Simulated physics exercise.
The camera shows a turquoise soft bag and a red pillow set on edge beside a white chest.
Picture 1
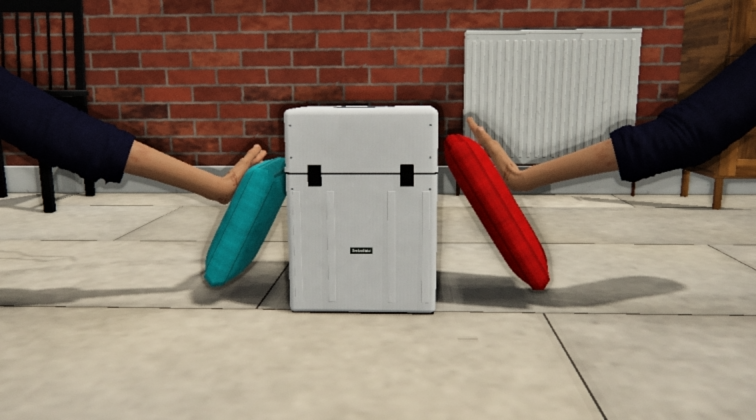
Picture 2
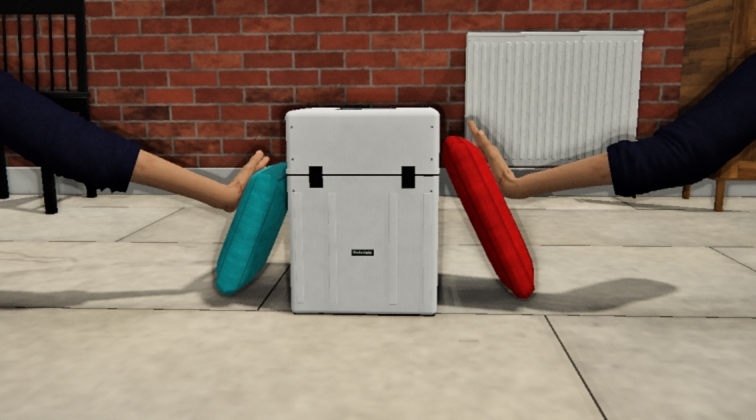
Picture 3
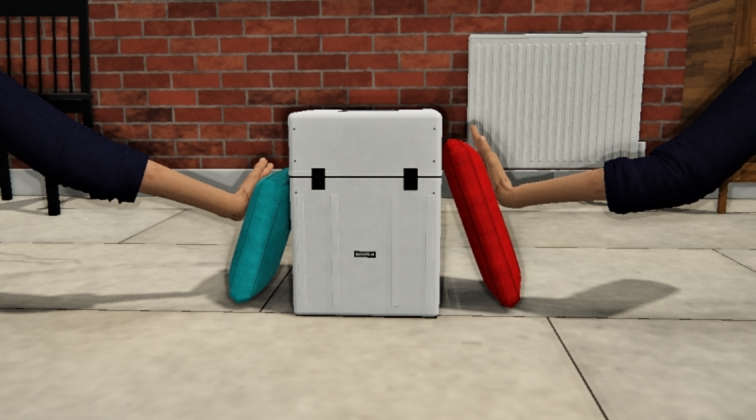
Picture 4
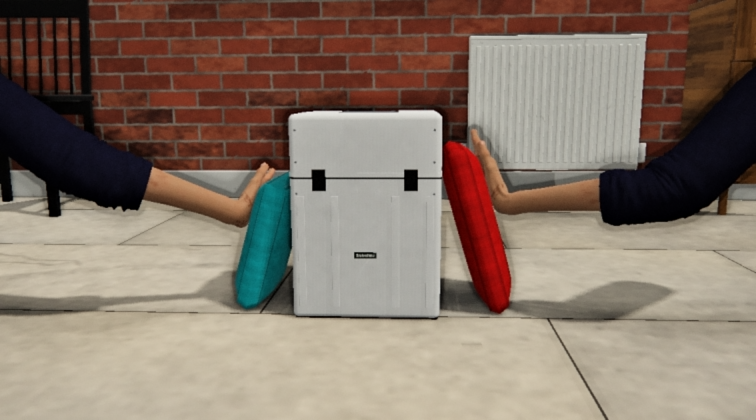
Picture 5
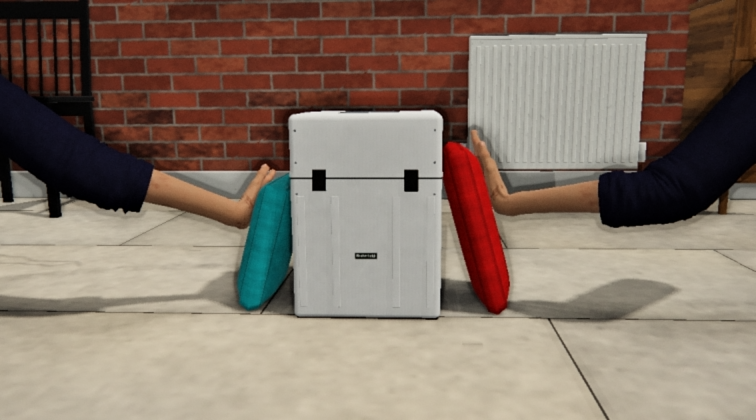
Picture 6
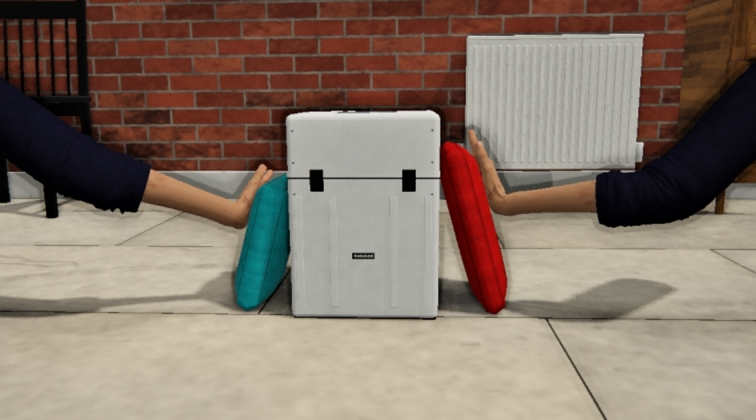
Two hands push a turquoise soft bag and a red pillow inward against a white chest.
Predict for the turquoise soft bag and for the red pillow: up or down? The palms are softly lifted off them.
Turquoise soft bag - up, red pillow - up.
Then, 0.20 s past the final frame, soft bag still up near (272, 237); pillow still up near (469, 225).
When it is over, soft bag still up near (272, 237); pillow still up near (469, 225). The turquoise soft bag keeps leaning and the red pillow holds its lean.
